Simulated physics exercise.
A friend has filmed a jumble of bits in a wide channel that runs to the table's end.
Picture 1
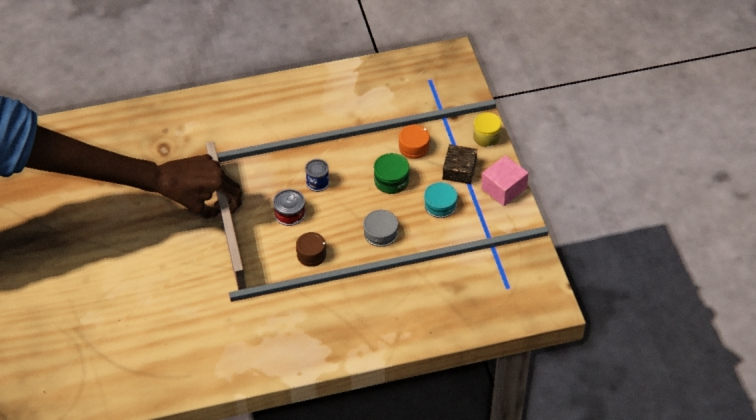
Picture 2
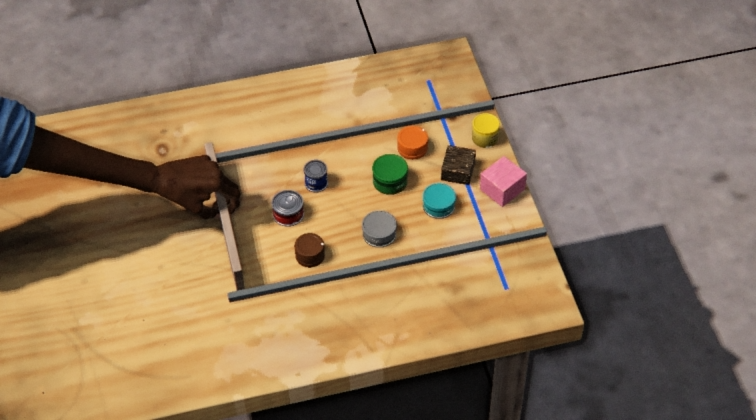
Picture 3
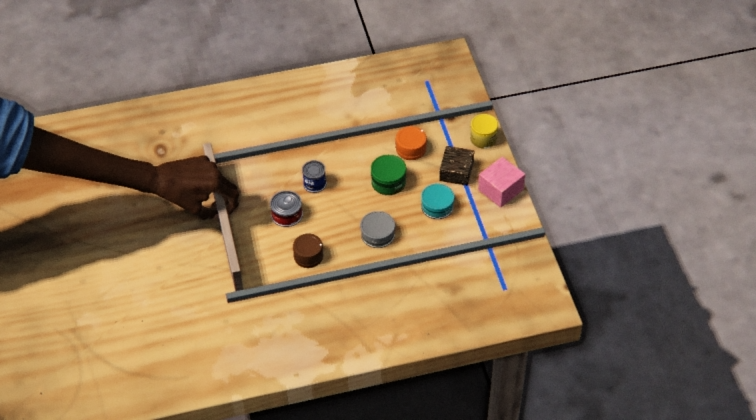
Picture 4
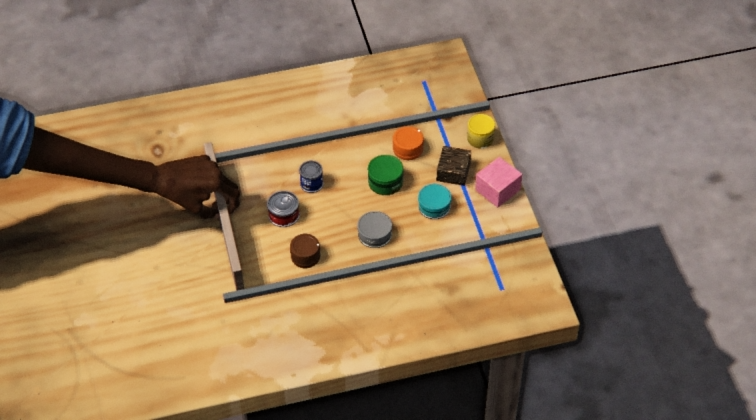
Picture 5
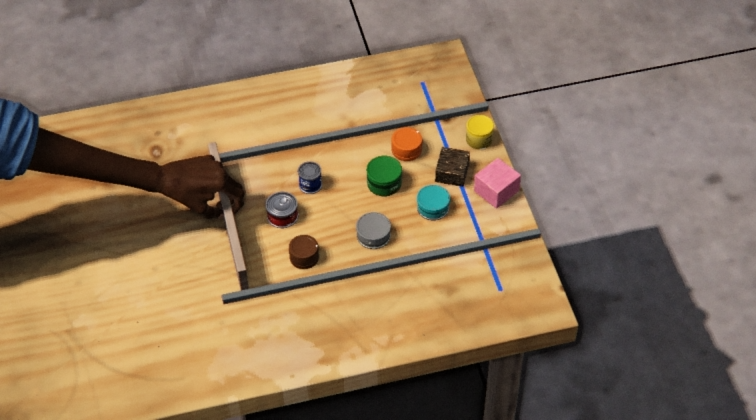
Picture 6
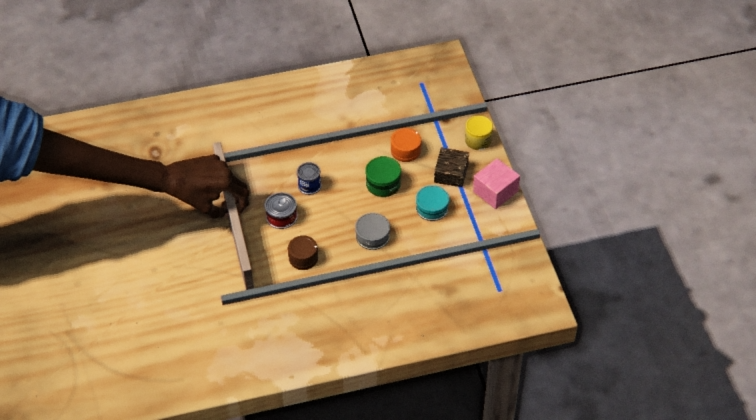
A hand slides a board slightly right between two rails while the colourful objects stay put.
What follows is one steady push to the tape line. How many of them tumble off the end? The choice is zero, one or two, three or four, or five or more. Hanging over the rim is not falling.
Outcome: The number that fall off is one or two.
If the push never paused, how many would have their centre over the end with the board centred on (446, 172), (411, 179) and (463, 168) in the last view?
The counts: 2, 0 and 2.
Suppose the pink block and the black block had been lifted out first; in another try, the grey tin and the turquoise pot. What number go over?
First 0, then 1.
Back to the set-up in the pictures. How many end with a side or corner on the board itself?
In contact: 5.
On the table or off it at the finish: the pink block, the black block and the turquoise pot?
The pink block tumbles off, the black block comes down, the turquoise pot holds on.
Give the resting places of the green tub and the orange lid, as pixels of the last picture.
About (488, 148), and the other about (455, 127).
Soon after, none off yet; yellow tub at rest near (479, 133); pink block at rest near (496, 184); black block at rest near (452, 167).
Then, none off yet; yellow tub at rest near (479, 133); pink block at rest near (496, 184); black block moving near (453, 165).
By the end, the number that fall off is one or two; fallen, black block and pink block.
